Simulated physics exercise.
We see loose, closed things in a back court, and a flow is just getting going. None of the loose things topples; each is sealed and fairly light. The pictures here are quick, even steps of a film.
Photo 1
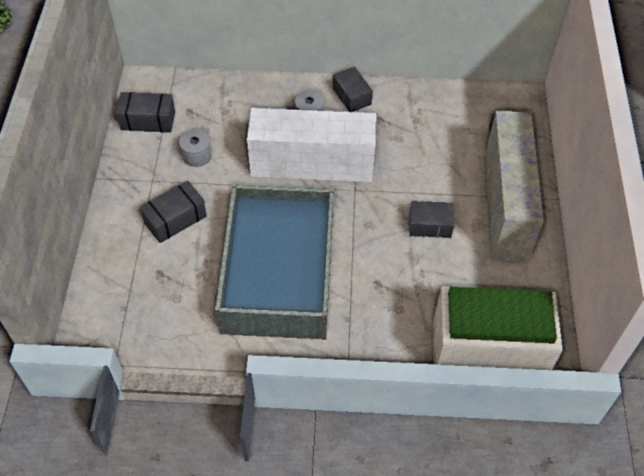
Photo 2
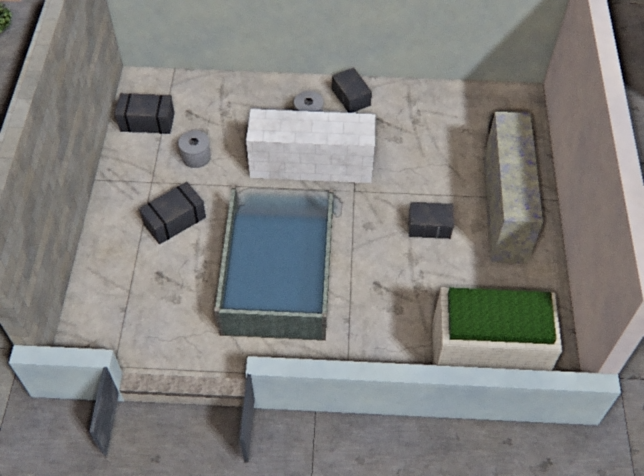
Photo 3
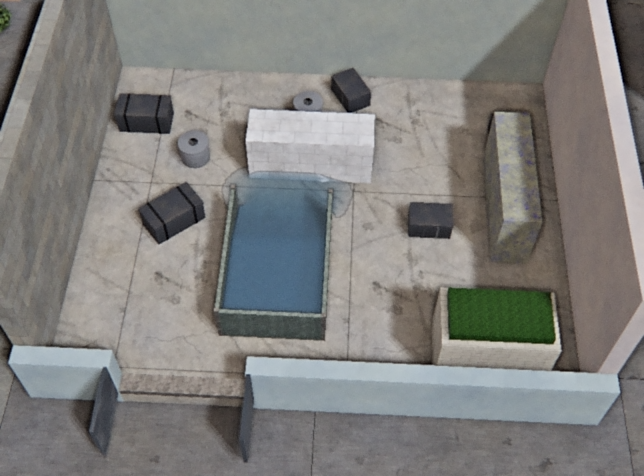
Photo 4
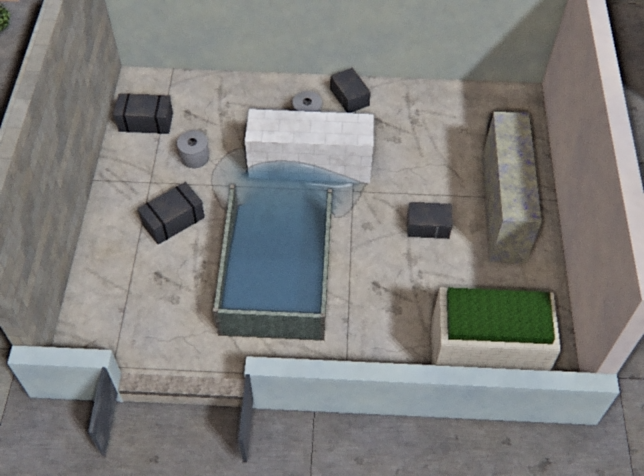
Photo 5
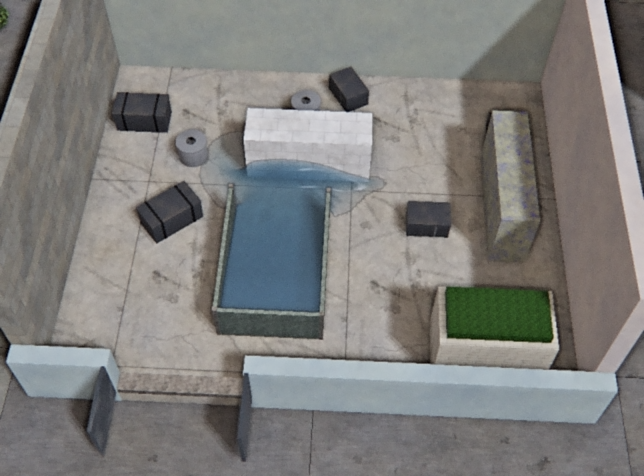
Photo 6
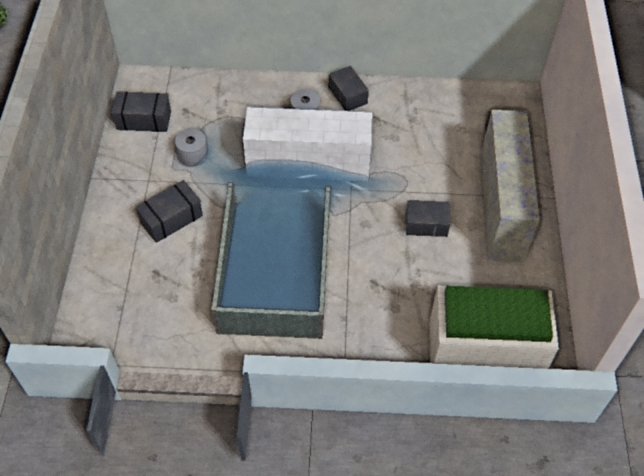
Water slips over the far edge of a blue pool with a greenish stone rim, in a pale-walled paved court seen from above. Dark boxes and grey round pieces sit at left and behind, near a white block, with another dark box, a mottled block and a grass-topped planter at right. The clear sheet spreads sideways along the white block while everything else appears still.
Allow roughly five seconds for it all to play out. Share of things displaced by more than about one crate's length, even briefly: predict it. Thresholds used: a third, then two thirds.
My call: A third to two thirds.
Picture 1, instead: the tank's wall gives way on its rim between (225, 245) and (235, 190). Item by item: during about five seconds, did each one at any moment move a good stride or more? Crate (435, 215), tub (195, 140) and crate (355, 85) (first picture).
In turn: Stayed short, stayed short, stayed short.
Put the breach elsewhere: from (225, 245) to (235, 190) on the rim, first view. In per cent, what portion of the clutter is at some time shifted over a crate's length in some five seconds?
Near 30 in a hundred.
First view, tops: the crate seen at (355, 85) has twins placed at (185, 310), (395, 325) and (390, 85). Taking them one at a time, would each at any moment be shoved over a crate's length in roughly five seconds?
Going by the order given: Stays in place, stays in place, stays in place.
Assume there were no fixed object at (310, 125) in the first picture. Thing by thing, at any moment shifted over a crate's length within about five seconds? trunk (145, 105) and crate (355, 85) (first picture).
Well, going one by one: Gets driven off, then gets driven off.
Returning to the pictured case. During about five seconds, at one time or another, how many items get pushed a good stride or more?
Count: 3.
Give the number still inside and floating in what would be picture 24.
By my reckoning the number comes out at 2.
A moment on, 0 of 7 are well off their spots; 0 afloat.
Next, 2 of 7 are well off their spots; 0 afloat.
Later, 3 of 7 are well off their spots; 2 afloat.
In the end, 3 of 7 are well off their spots, and 3 have been at some point; 1 afloat.
